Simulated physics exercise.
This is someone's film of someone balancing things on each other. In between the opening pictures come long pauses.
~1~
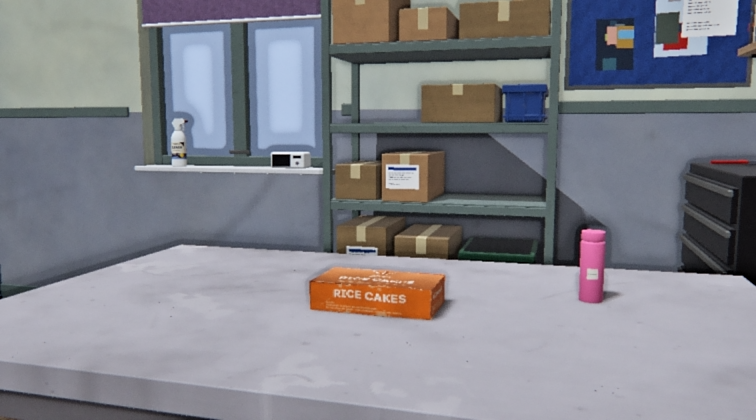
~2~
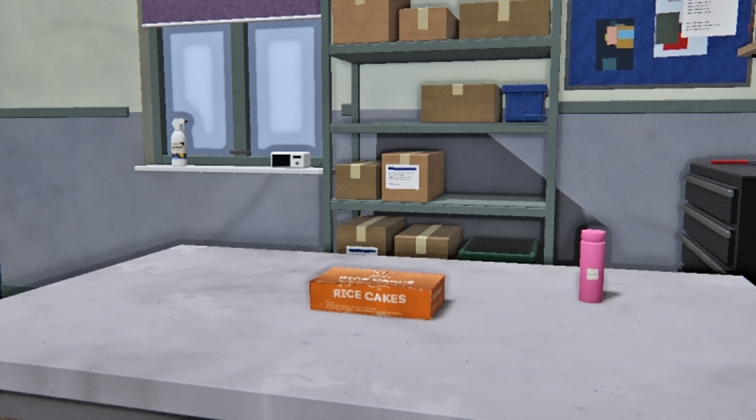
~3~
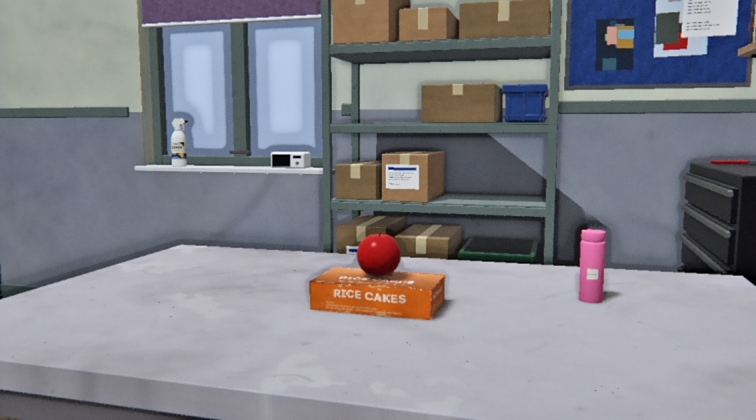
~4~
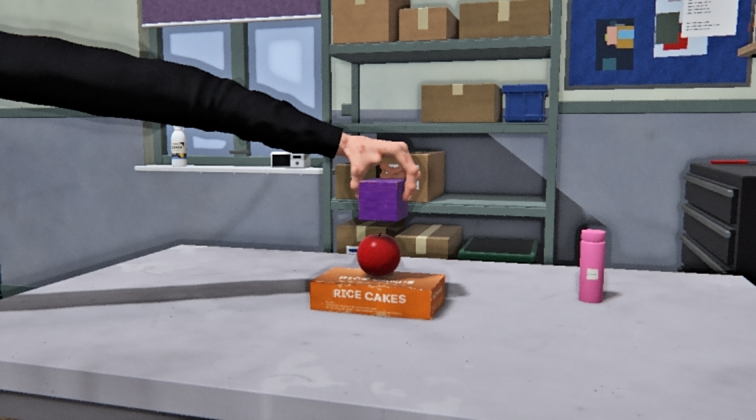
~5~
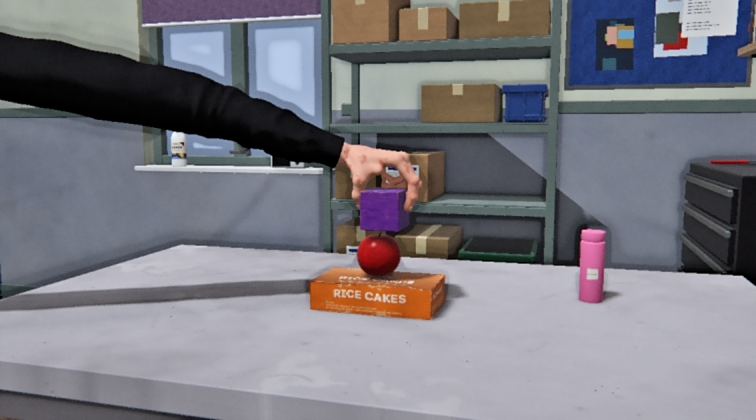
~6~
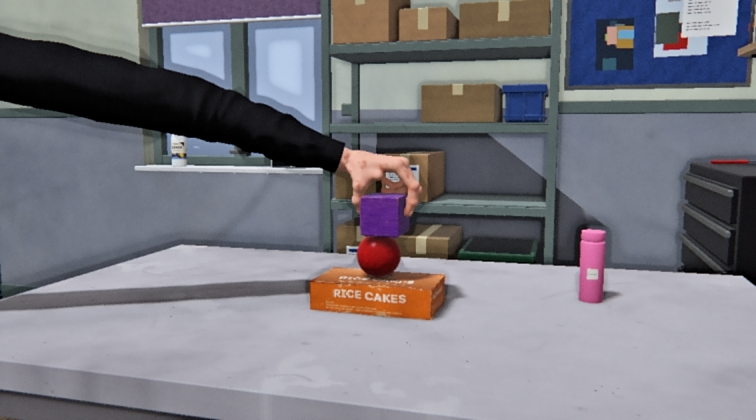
The footage shows an orange rice cakes box beside a pink bottle on a table, then a red ball-like object on the box, and a hand from the left lowering a purple block onto the red object.
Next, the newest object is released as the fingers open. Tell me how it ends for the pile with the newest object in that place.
It ends with the pile in a collapse.
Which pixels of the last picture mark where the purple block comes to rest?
At about (523, 300).
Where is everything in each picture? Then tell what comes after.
In the first frame, the last thing is not in view yet; pink shaker (592, 266).
In the second frame, the last thing is not in view yet.
In the third frame, the last thing is not in view yet; orange packet (379, 292).
In the fourth frame, on its way; purple block (384, 199); pink shaker (592, 266).
In the fifth frame, on its way; purple block (385, 209); red apple (379, 255).
In the sixth frame, in place under the hand; purple block (385, 214); orange packet (379, 292).
Then, 0.40 s after the last picture, purple block now fallen.
Then, 0.60 s after the last picture, things are still on the move.
At rest, fallen, purple block; the other 3 in place. Seen from the same camera at the end, purple block near (523, 300). The pile loses its balance.
